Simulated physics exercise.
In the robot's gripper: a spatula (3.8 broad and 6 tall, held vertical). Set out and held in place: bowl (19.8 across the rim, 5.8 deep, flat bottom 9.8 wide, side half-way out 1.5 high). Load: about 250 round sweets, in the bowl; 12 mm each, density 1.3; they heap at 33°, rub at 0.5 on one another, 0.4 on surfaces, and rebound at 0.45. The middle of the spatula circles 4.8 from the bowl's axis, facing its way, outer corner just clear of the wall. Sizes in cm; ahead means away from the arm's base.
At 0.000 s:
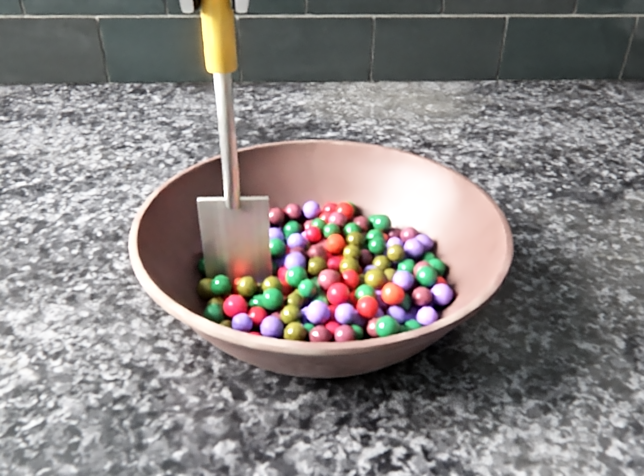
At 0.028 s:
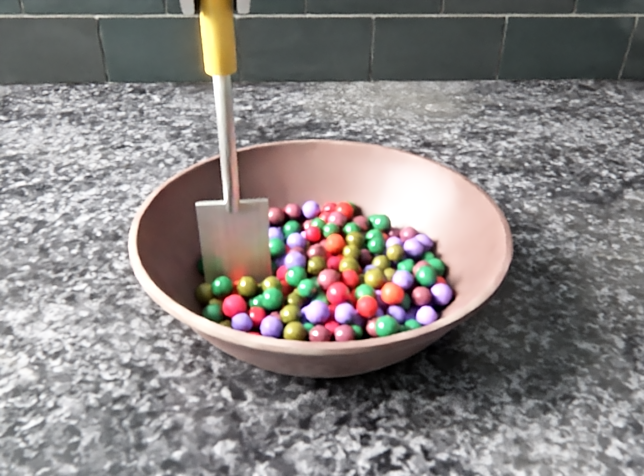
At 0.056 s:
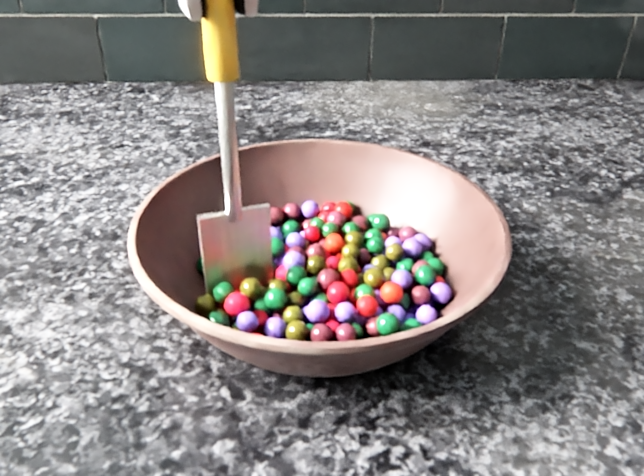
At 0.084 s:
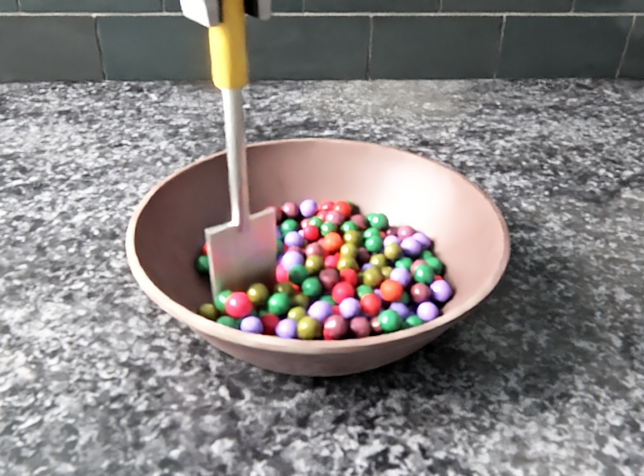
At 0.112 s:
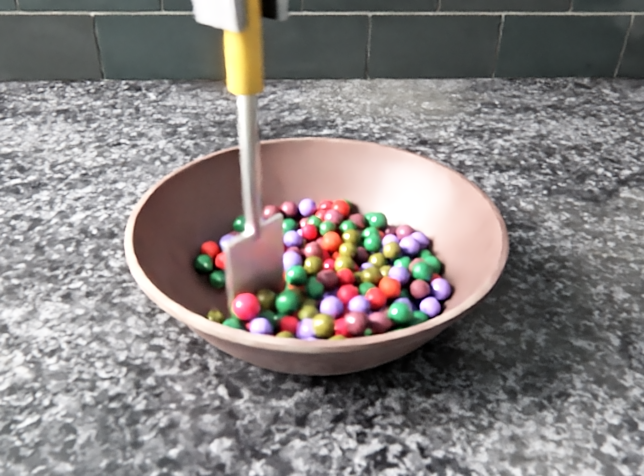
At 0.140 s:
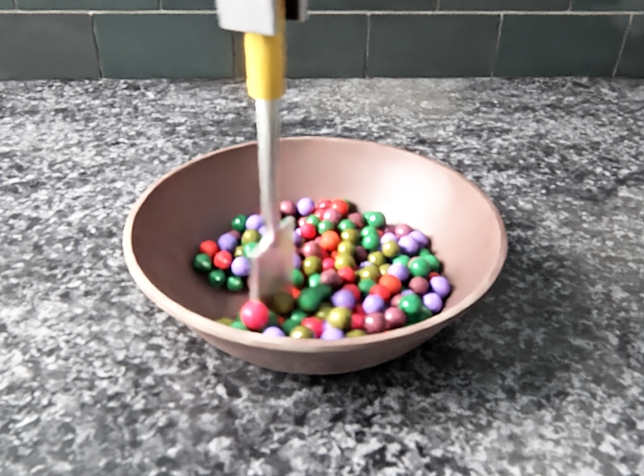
A robot gripper, partly visible at the top, holds a metal spatula with a yellow handle upright in a wide pinkish-brown bowl on a speckled grey counter, seen from slightly above before dark green tiles. Round sweets in red, green, purple, maroon and olive cover the bowl's bottom. Barely moving at first, the gripper then sweeps the turning blade rightward and nearer, pushing nearby sweets along, while the view stays still.
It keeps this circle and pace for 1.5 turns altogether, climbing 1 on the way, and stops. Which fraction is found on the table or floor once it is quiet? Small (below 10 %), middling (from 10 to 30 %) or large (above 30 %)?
Share on the table or floor: Small (below 10 %).
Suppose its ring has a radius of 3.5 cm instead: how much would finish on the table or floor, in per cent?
It would be near 0 per cent.
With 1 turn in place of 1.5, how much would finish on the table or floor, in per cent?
It would be near 0 per cent.
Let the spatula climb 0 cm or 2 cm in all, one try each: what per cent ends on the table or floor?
Some 5 and 0 per cent.
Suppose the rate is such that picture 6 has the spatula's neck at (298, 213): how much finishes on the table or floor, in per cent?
About 5 per cent.
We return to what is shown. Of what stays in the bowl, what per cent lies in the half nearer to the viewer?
Roughly 40 per cent.
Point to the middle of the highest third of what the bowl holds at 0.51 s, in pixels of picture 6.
At about (311, 181).
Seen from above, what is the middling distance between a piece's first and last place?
Roughly 9 cm.
After 0.51 s, 248° round, highest piece 8 above the table; 247 in the bowl, 3 in flight or on the tool.
After 0.89 s, 76° round, highest piece 6 above the table; 242 in the bowl, 8 on the table or floor.
After 1.27 s, 180° round, highest piece 5 above the table; 241 in the bowl, 9 on the table or floor.
After 1.97 s, 180° round, highest piece 5 above the table; 241 in the bowl, 9 on the table or floor.
At rest, 241 in the bowl, 9 on the table or floor. That is 4 % on the table or floor.
